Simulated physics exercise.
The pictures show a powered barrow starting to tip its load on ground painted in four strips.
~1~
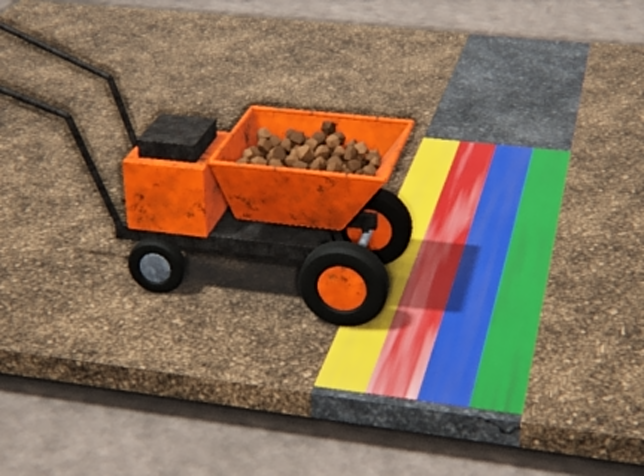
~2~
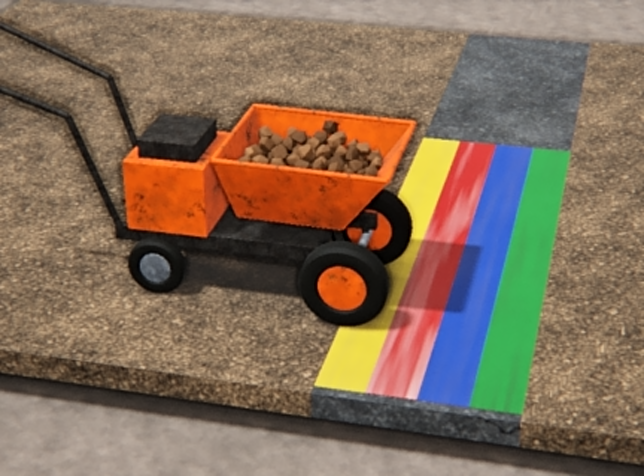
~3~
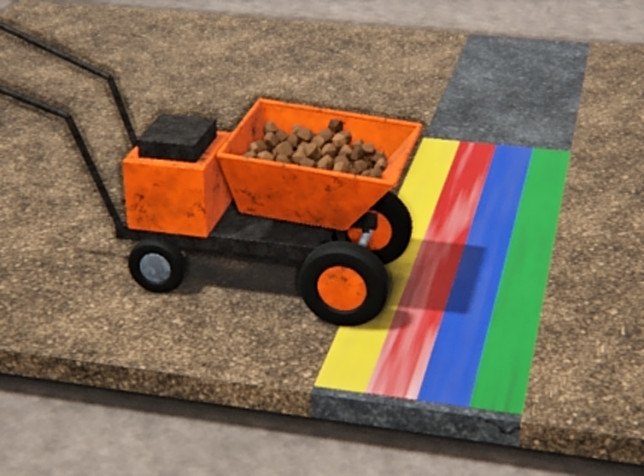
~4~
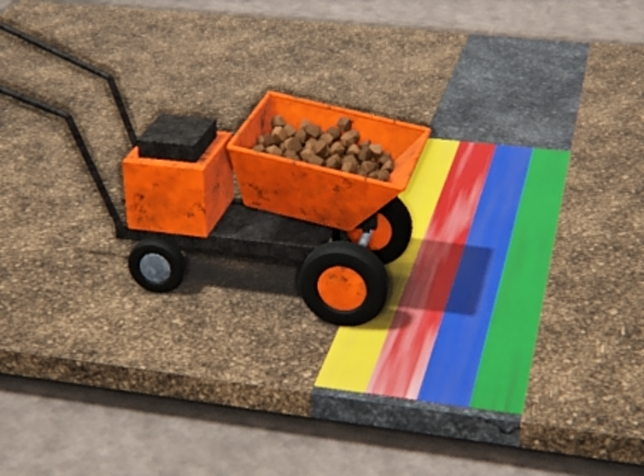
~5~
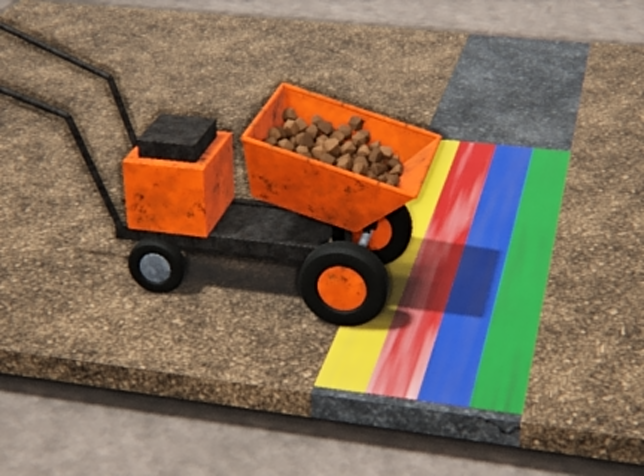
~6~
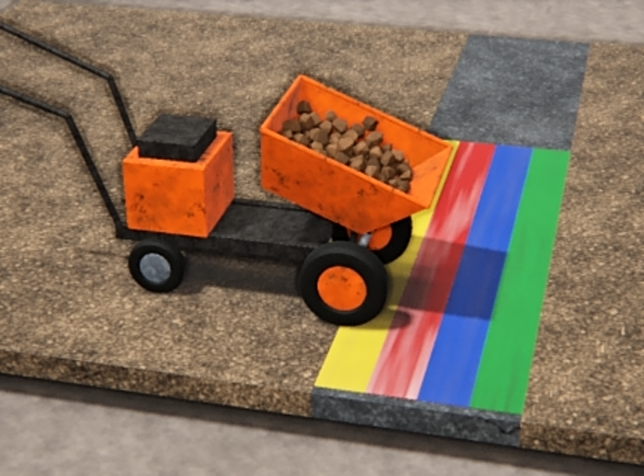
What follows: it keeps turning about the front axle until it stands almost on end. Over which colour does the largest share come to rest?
The green one gets the largest share.
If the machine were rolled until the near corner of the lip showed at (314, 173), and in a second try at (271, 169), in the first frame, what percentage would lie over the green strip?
The first gives 20 %, the second 10 %.
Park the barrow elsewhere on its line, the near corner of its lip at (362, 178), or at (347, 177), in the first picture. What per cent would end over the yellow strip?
In turn 0 and 0 in a hundred.
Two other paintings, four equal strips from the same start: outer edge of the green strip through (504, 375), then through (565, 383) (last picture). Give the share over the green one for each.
Near 20 % and 40 %.
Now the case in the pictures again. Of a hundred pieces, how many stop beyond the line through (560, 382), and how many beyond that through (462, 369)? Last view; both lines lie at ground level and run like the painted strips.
The first gives 30 %, the second 80 %.
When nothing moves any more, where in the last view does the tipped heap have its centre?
Close to (539, 308).
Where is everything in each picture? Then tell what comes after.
In the first picture, lip of the skip at (385, 180), level; top of the load at (305, 154), clay clods; yellow strip at (355, 351); red strip at (404, 357); blue strip at (454, 364); green strip at (504, 370).
In the second picture, lip of the skip at (387, 181), tipped barely; top of the load at (297, 155).
In the third picture, lip of the skip at (393, 184), tipped barely; top of the load at (302, 152).
In the fourth picture, lip of the skip at (403, 189), tipped a little; top of the load at (294, 145).
In the fifth picture, lip of the skip at (415, 197), tipped a little; top of the load at (306, 140).
In the sixth picture, lip of the skip at (428, 207), tipped clearly; top of the load at (310, 150); yellow strip at (355, 351); red strip at (404, 357); blue strip at (454, 364); green strip at (504, 370).
Soon after the last picture, skip tipped steeply; all in the skip.
A little later, skip tipped right over; about two thirds in the skip; a stray few over the blue strip; about a quarter over the green strip; a stray few off the paint.
Later still, skip tipped right over; about a quarter in the skip; a small part over the blue strip; about a third over the green strip; about a third off the paint.
At rest, skip tipped right over; about a quarter in the skip; none over the yellow strip; none over the red strip; a small part over the blue strip; about a third over the green strip; about a third off the paint.
